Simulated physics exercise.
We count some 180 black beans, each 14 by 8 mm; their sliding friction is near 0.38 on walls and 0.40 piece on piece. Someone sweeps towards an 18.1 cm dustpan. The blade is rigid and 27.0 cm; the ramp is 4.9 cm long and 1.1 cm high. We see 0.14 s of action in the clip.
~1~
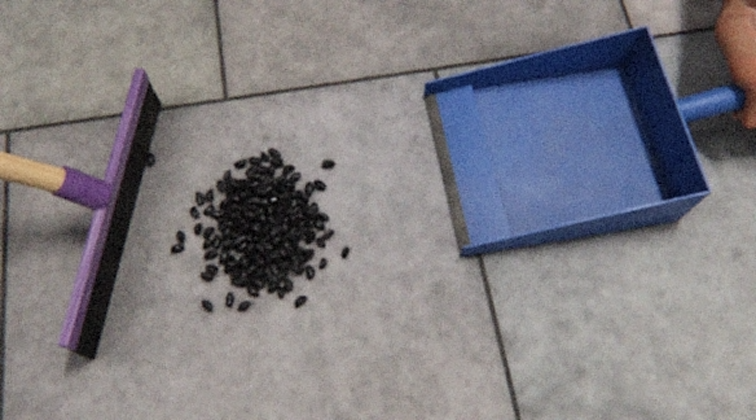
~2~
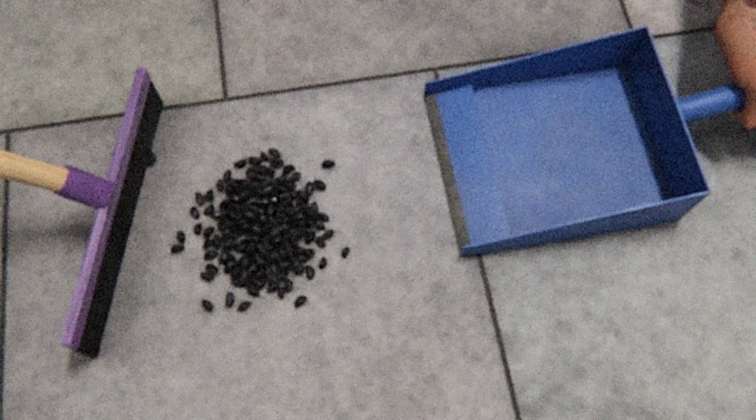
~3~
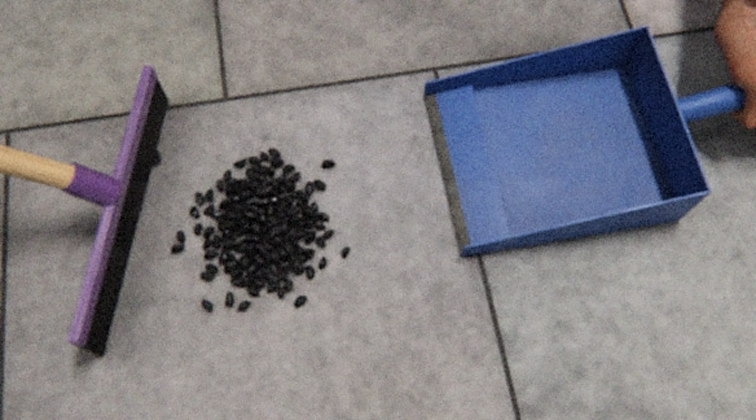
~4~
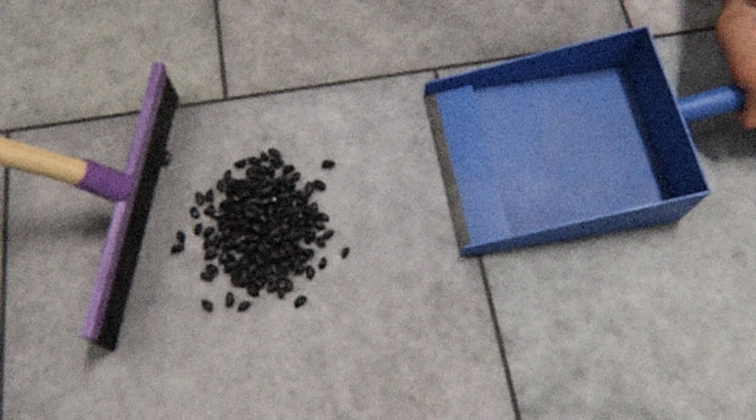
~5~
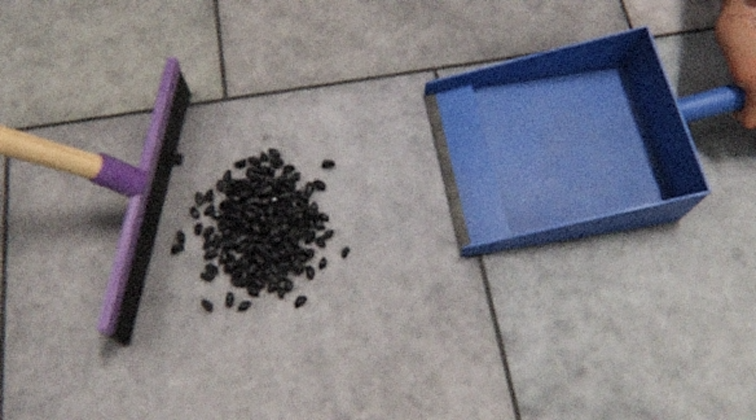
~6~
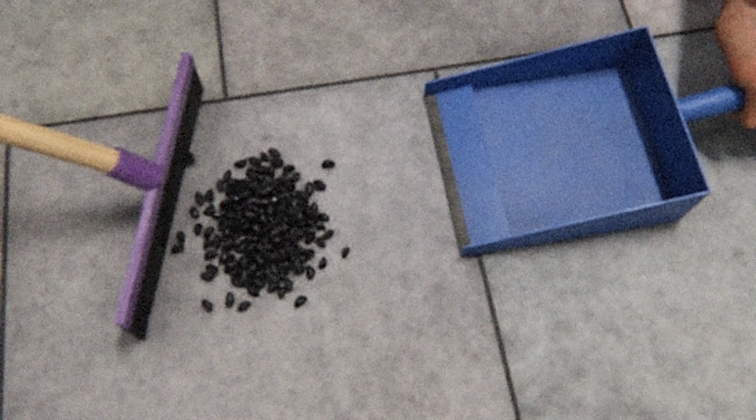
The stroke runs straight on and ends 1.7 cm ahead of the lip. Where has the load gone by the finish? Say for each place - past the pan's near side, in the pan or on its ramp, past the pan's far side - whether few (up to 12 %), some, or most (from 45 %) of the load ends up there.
Past the pan's near side: Some, in the pan or on its ramp: Few, past the pan's far side: Few.
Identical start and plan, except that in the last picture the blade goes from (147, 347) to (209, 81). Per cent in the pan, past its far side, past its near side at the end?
You'd see pan at 15, far at 0 and near at 40.
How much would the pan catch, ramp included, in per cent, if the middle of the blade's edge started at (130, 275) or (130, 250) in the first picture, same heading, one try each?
Around 10 percent, then around 5 percent.
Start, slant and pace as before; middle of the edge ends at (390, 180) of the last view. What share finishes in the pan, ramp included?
Share caught: Approx. 10 %.
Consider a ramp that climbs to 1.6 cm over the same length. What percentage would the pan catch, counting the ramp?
That change would give about 5 per cent.
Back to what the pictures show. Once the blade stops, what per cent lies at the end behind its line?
I'd say close to 10 per cent.
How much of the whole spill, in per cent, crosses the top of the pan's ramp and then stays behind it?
Roughly 0 in a hundred.
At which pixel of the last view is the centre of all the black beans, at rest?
Close to pixel (409, 212).
Then, 0.22 s after the last picture, middle of the blade 16 cm from the lip; 0 % over the lip, far side 0 %, near side 10 %.
Then, 0.37 s after the last picture, middle of the blade 9 cm from the lip; 0 % over the lip, far side 0 %, near side 20 %.
Then, 0.64 s after the last picture, middle of the blade 5 cm from the lip; 5 % over the lip, far side 0 %, near side 25 %.
In the end, near side 25 %, pan 5 %, far side 0 %, in front of the lip or behind the blade 70 %.
